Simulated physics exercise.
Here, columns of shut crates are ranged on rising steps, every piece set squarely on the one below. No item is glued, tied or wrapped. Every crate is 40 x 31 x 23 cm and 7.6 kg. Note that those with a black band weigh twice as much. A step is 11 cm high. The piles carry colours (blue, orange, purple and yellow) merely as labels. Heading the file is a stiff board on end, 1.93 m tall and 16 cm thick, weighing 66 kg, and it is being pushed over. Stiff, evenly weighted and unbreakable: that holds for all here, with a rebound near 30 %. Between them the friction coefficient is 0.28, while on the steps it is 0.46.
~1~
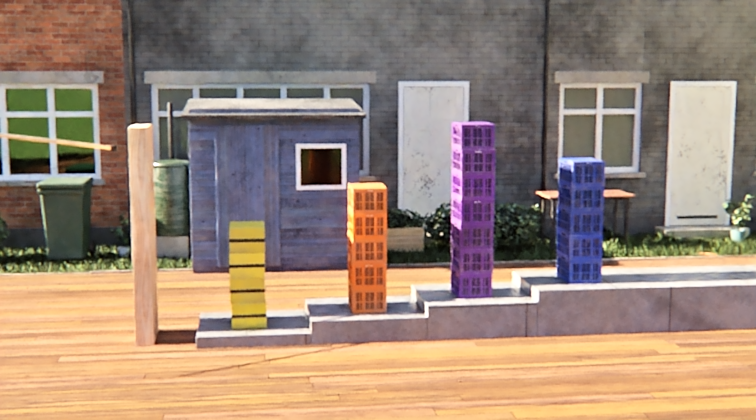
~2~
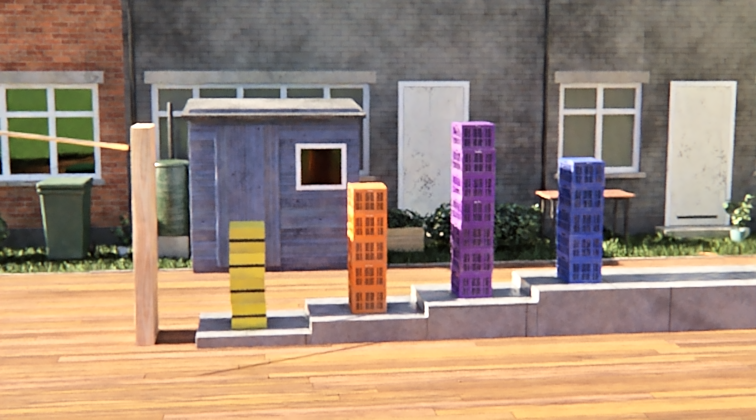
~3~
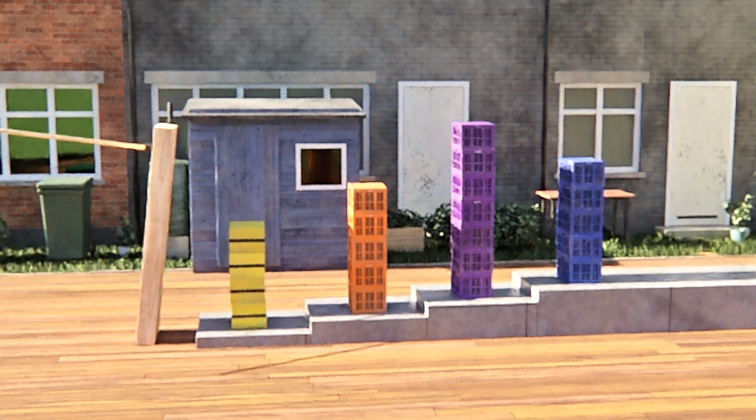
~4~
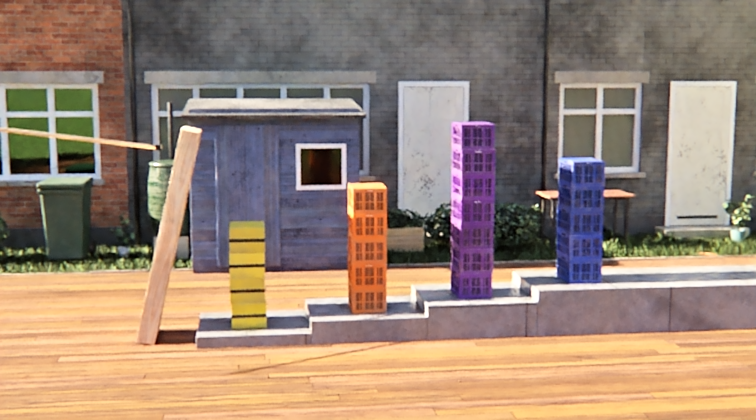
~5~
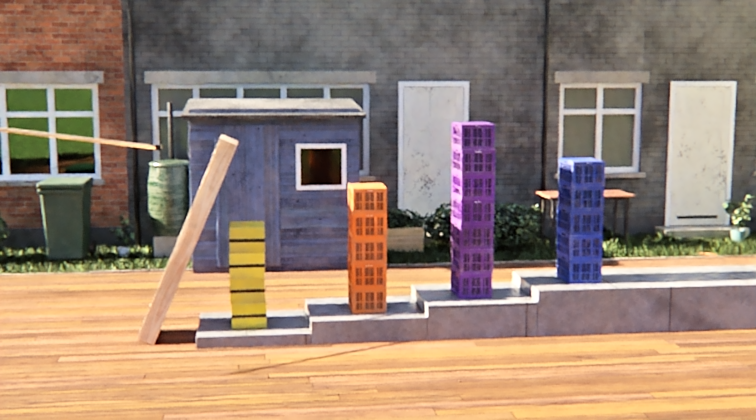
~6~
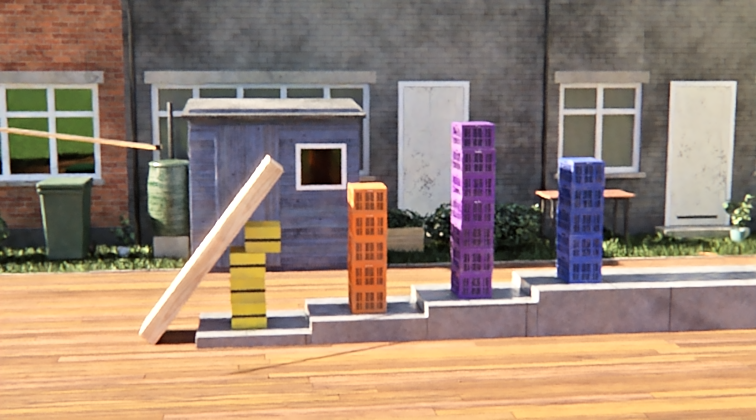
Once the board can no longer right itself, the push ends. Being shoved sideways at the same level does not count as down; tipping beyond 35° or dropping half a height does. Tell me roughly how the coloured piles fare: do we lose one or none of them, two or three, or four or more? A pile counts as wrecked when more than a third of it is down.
We lose one or none.
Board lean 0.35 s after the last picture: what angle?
At that time it leans about 55°.
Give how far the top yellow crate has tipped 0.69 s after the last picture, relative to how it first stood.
About 90°.
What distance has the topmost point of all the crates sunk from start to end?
About 0 cm lower.
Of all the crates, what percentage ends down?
Something near 10 percent.
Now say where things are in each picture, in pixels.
In the first frame (places mark the middle of the side facing us), pole end (113, 148) 13 cm short, board 0° from upright; top orange crate (370, 201); top purple crate (478, 137); the rest undisturbed.
In the second frame, pole end (130, 148) 19 mm in, board 1° from upright; top orange crate (370, 201).
In the third frame, pole end (147, 148) 17 cm in, board 7° from upright; top orange crate (370, 201); the rest undisturbed.
In the fourth frame, pole end (158, 148) 26 cm in, stopped, board 13° from upright; top orange crate (370, 201); the rest undisturbed.
In the fifth frame, pole end (158, 148) 26 cm in, stopped, board 23° from upright; top orange crate (370, 201); the rest undisturbed.
In the sixth frame, pole end (158, 148) 26 cm in, stopped, board 37° from upright; top yellow crate (263, 240) shifted 14 cm; top orange crate (370, 201); one has shifted.
Then, 0.15 s after the last picture, board 45° from upright; none of the 21 crates down, 2 disturbed; top yellow crate leaning 24°.
Then, 0.35 s after the last picture, board 55° from upright; 1 of the 21 crates down; top yellow crate on its side.
Then, 0.69 s after the last picture, board 64° from upright; 2 of the 21 crates down; top yellow crate on its side; top orange crate shifted 21 mm.
At rest, board 68° from upright; 2 of the 21 crates down; top yellow crate on its side; top orange crate shifted 20 mm. Wrecked, yellow. As the last picture would show them, middles, top yellow crate near (342, 292), top orange crate near (369, 198).
